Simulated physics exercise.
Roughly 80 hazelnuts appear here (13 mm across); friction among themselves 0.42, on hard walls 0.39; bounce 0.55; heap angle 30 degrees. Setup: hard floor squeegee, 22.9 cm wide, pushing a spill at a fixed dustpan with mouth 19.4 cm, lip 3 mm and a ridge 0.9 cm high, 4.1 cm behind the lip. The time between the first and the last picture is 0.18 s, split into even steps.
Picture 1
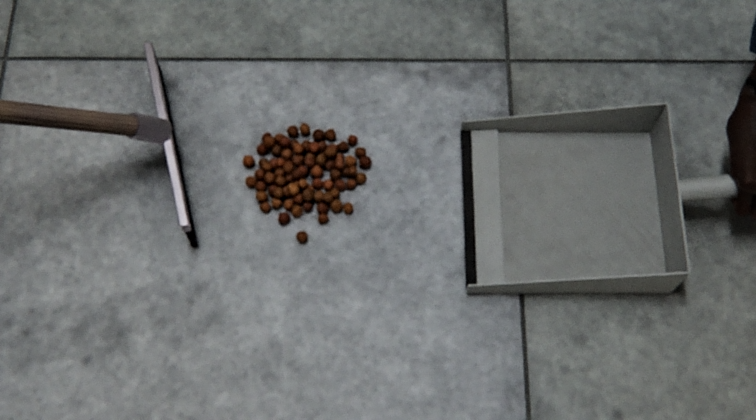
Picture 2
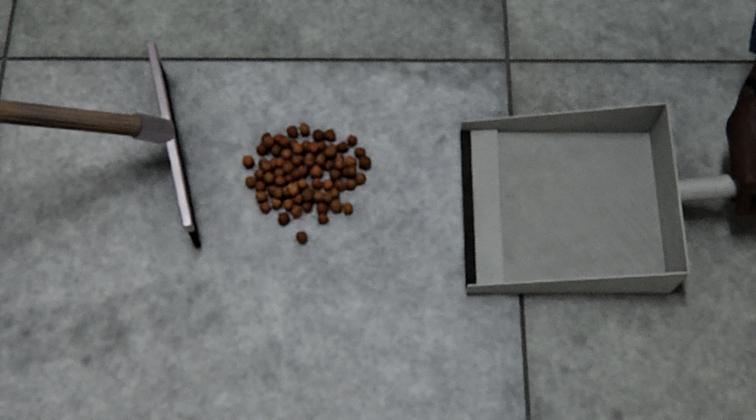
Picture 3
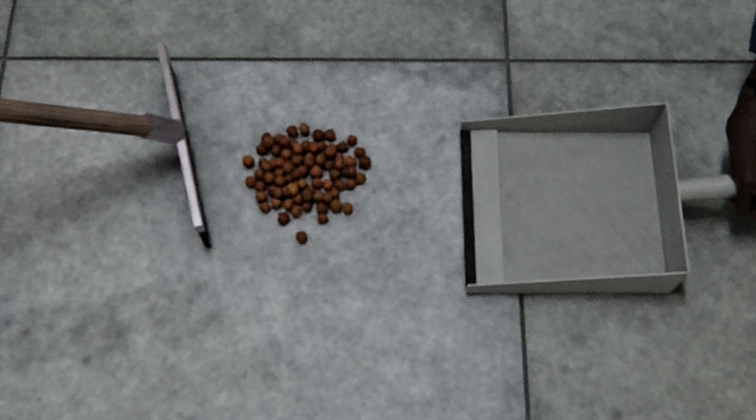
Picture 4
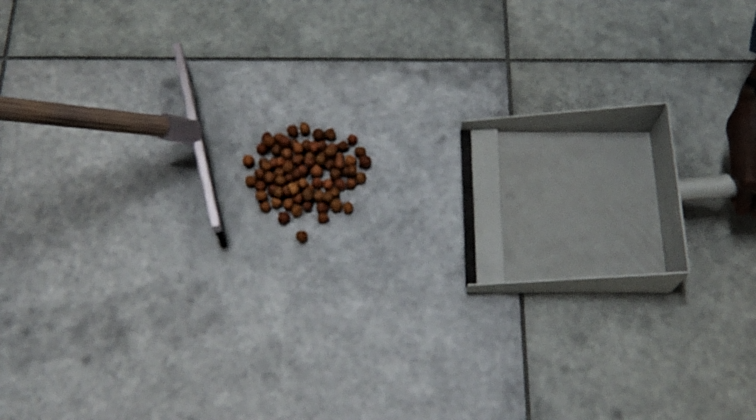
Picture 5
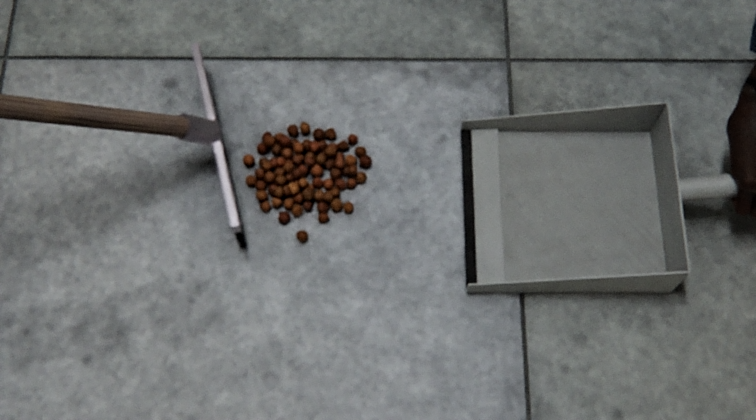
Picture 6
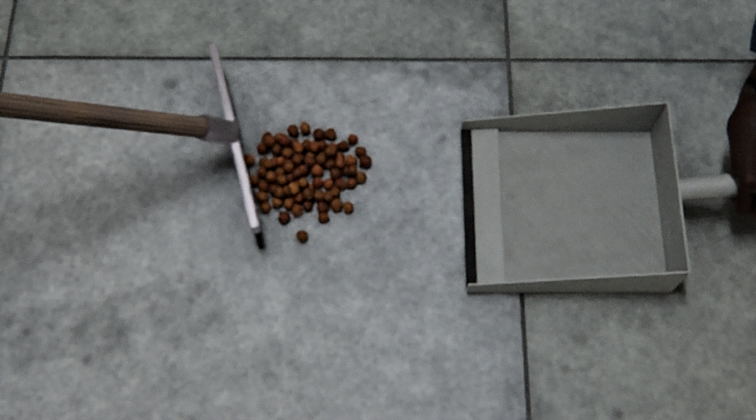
A dark hand at the right edge holds the handle of a light grey dustpan on a grey tiled floor, seen from directly above. A loose heap of round brown hazelnuts lies left of the pan, with a wooden-handled squeegee further left. The squeegee's slightly slanted blade slides right to the heap's left edge, while nuts, pan and camera stay still.
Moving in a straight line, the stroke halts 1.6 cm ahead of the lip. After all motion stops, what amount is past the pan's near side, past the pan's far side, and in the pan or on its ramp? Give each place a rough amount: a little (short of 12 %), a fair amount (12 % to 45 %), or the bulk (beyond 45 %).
Past the pan's near side: A little; past the pan's far side: A fair amount; in the pan or on its ramp: A fair amount.
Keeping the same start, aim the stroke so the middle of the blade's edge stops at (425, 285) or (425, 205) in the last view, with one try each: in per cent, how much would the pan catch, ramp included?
Roughly 5 per cent for the first try and 10 per cent for the second.
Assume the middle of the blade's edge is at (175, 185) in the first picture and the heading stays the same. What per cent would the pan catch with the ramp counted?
Estimate: ~ 10 %.
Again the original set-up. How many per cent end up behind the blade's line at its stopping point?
Estimate: Around 0 %.
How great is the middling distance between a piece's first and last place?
Median: Approx. 18 cm.
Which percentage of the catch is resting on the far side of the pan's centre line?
I'd say near 70 per cent.
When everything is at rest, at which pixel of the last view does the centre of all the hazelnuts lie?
I'd say roughly (456, 151).
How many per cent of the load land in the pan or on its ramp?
15 %.
Then, 0.20 s after the last picture, middle of the blade 15 cm from the lip; 0 % over the lip, far side 20 %, near side 0 %.
Then, 0.33 s after the last picture, middle of the blade 8 cm from the lip; 0 % over the lip, far side 30 %, near side 0 %.
Then, 0.58 s after the last picture, middle of the blade 5 cm from the lip; 20 % over the lip, far side 35 %, near side 0 %.
In the end, near side 0 %, far side 35 %, pan 15 %, in front of the lip or behind the blade 45 %.
